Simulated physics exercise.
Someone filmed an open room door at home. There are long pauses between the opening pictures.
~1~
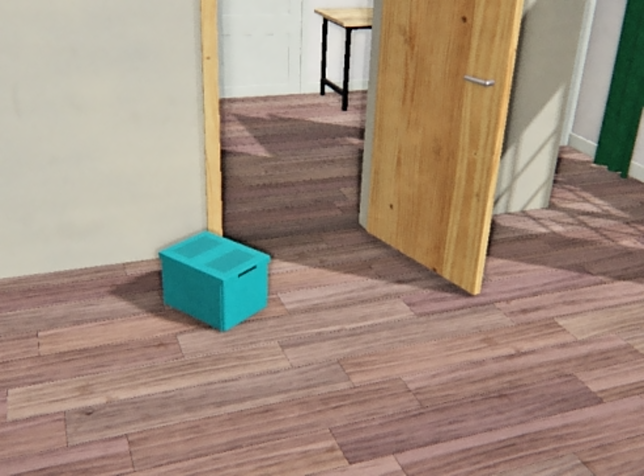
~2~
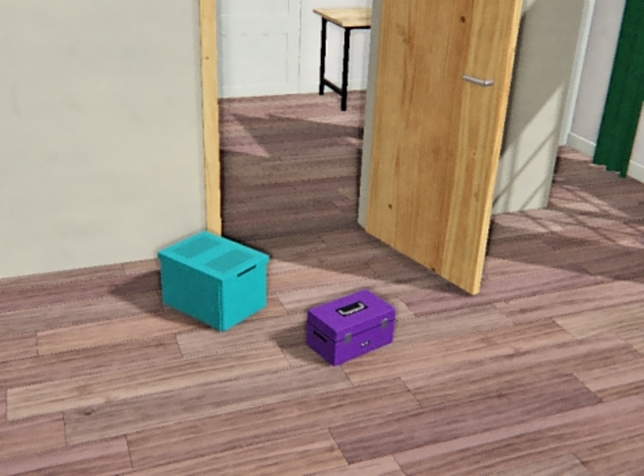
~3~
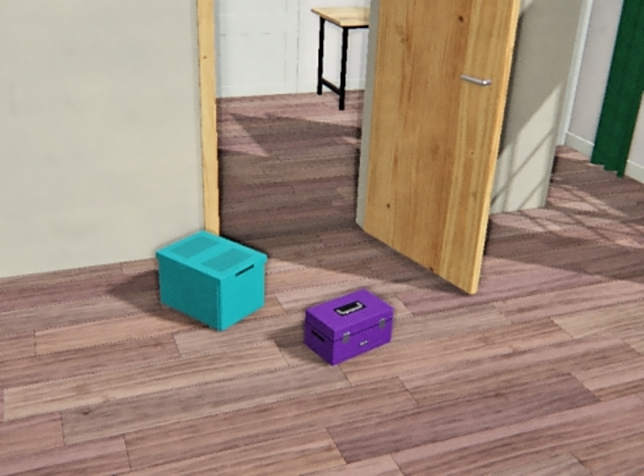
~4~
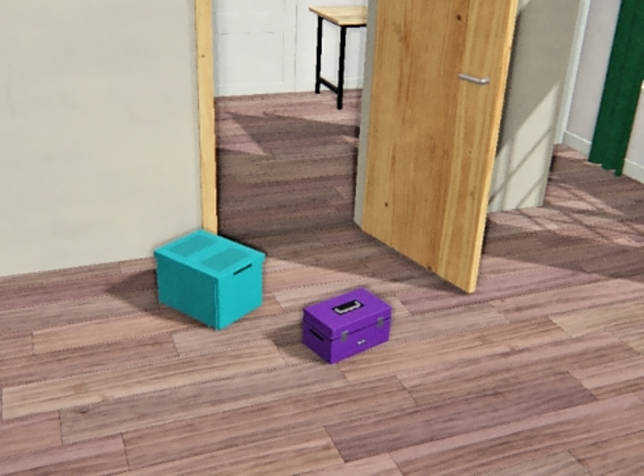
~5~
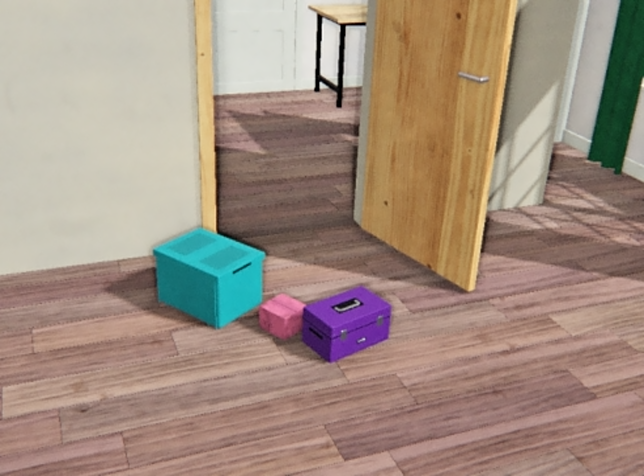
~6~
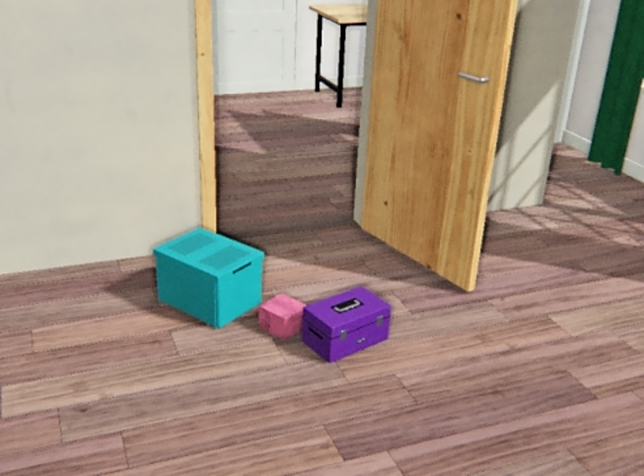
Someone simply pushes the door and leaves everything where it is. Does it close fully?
It touches the doorframe.
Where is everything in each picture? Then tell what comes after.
In the first picture, door wide open and still.
In the second picture, door wide open and still; purple toolbox (351, 327); turquoise tote (214, 280).
In the third picture, door wide open and still; purple toolbox (349, 326); turquoise tote (212, 280).
In the fourth picture, door wide open and still; purple toolbox (347, 325); turquoise tote (210, 279).
In the fifth picture, door wide open and still; purple toolbox (346, 323); turquoise tote (209, 277).
In the sixth picture, door wide open and still; pink box (283, 316); purple toolbox (346, 323).
Then, 0.90 s on from there, door 87° open.
Then, 1.60 s on from there, door 60° open.
Then, 2.10 s on from there, door 38° open.
Then, 2.70 s on from there, door 12° open.
In the end, door 0° open; all 3 unmoved. At the end, from the last picture's camera, pink box near (283, 316).
